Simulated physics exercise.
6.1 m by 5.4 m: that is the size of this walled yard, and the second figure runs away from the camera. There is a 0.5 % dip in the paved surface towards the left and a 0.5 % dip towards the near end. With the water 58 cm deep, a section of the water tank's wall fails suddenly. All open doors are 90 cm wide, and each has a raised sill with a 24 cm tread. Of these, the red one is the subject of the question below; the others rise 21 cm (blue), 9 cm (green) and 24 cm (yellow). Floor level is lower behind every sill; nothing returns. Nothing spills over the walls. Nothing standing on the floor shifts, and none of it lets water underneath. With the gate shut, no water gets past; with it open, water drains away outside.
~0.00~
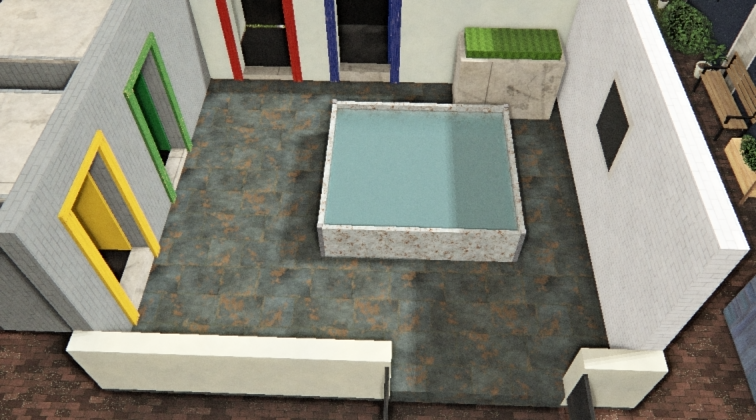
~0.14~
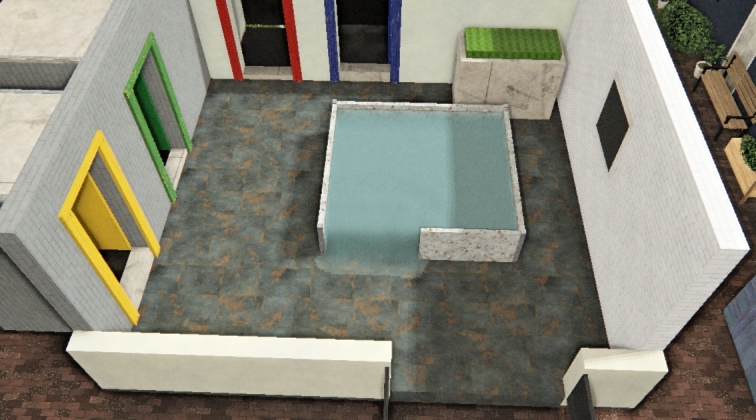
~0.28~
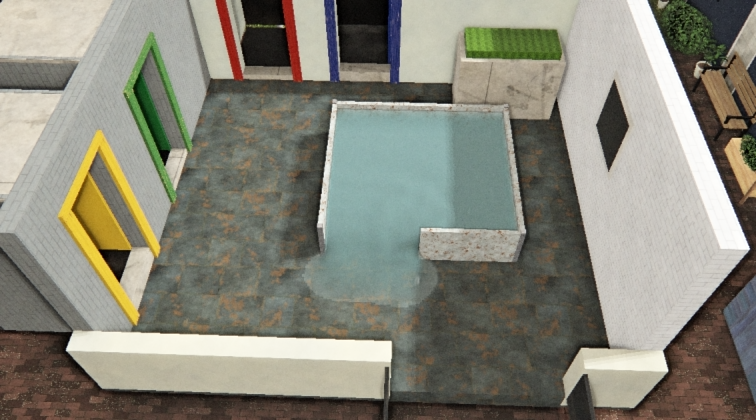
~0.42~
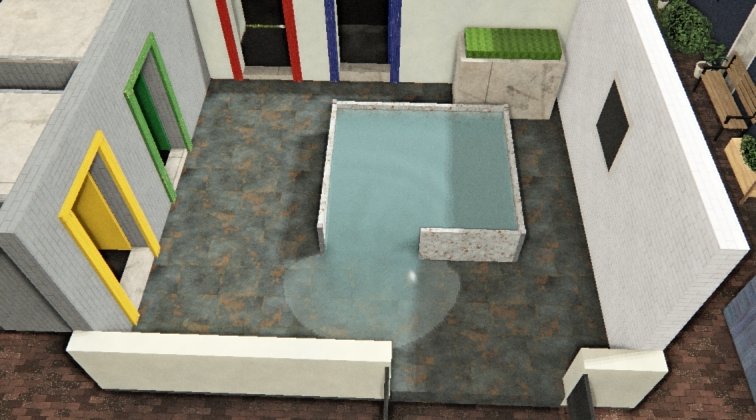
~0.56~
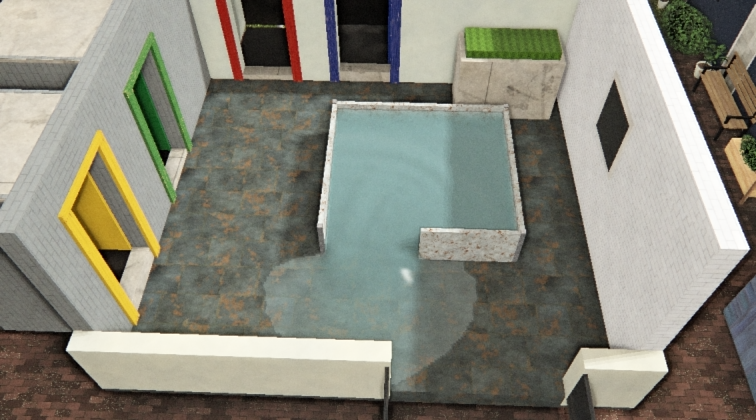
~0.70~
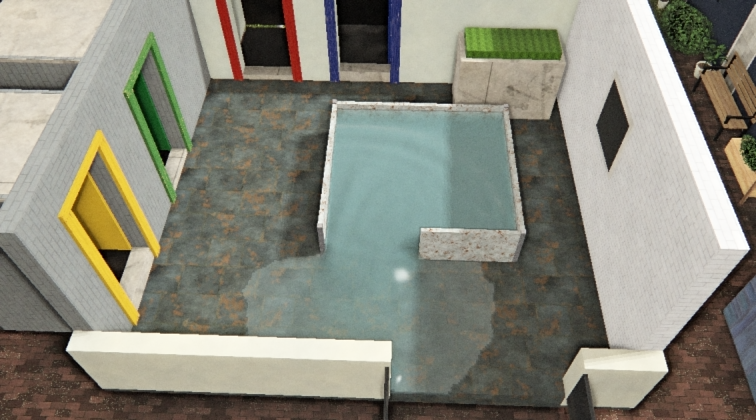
At the start, a walled yard with yellow, green, red and blue doorways holds a still, full water tank on dry paving. The left part of the tank's near wall gives way, and water pours through the gap. A rounded sheet spreads across the floor, reaching the low front wall and widening to both sides.
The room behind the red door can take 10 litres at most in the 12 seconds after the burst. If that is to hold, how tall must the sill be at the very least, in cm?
Close to 13.5 cm is just enough.
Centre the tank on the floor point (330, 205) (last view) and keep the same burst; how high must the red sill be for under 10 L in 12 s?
Close to 23 cm would do it.
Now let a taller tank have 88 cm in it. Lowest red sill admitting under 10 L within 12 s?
Then roughly 21 cm.
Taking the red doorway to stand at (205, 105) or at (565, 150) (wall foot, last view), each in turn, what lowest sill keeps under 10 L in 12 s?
Roughly 13.0 cm for the first and 8.5 cm for the second.
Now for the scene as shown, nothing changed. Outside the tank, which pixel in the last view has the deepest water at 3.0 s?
(123, 362).
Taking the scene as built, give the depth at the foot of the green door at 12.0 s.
Some 10.5 cm.
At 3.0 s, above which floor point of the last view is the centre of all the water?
The centre of all the water is around (362, 239).
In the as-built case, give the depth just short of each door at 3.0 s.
Door by door, in centimetres - red 0, blue 0, green 5, yellow 27.
After 1.4 s water covers 20 % of the floor, deepest (41 cm) near (354, 370); it has not reached the red door.
After 3.0 s water covers 40 % of the floor, deepest (40 cm) near (123, 362); it has not reached the red door.
After 12.0 s water covers 95 % of the floor, deepest (13 cm) near (301, 86); 10 cm at the red door, 60 litres in over its 10 cm sill.
At the red door as built, the water arrived by 3.9 s and peaked near 17 cm at 4.8 s.
Run again over the same 12 s with other heights there, 20 litres in over 12.5 cm, 4 litres over 14.5 cm. The limit of 10 litres is kept from about 13.5 cm up.
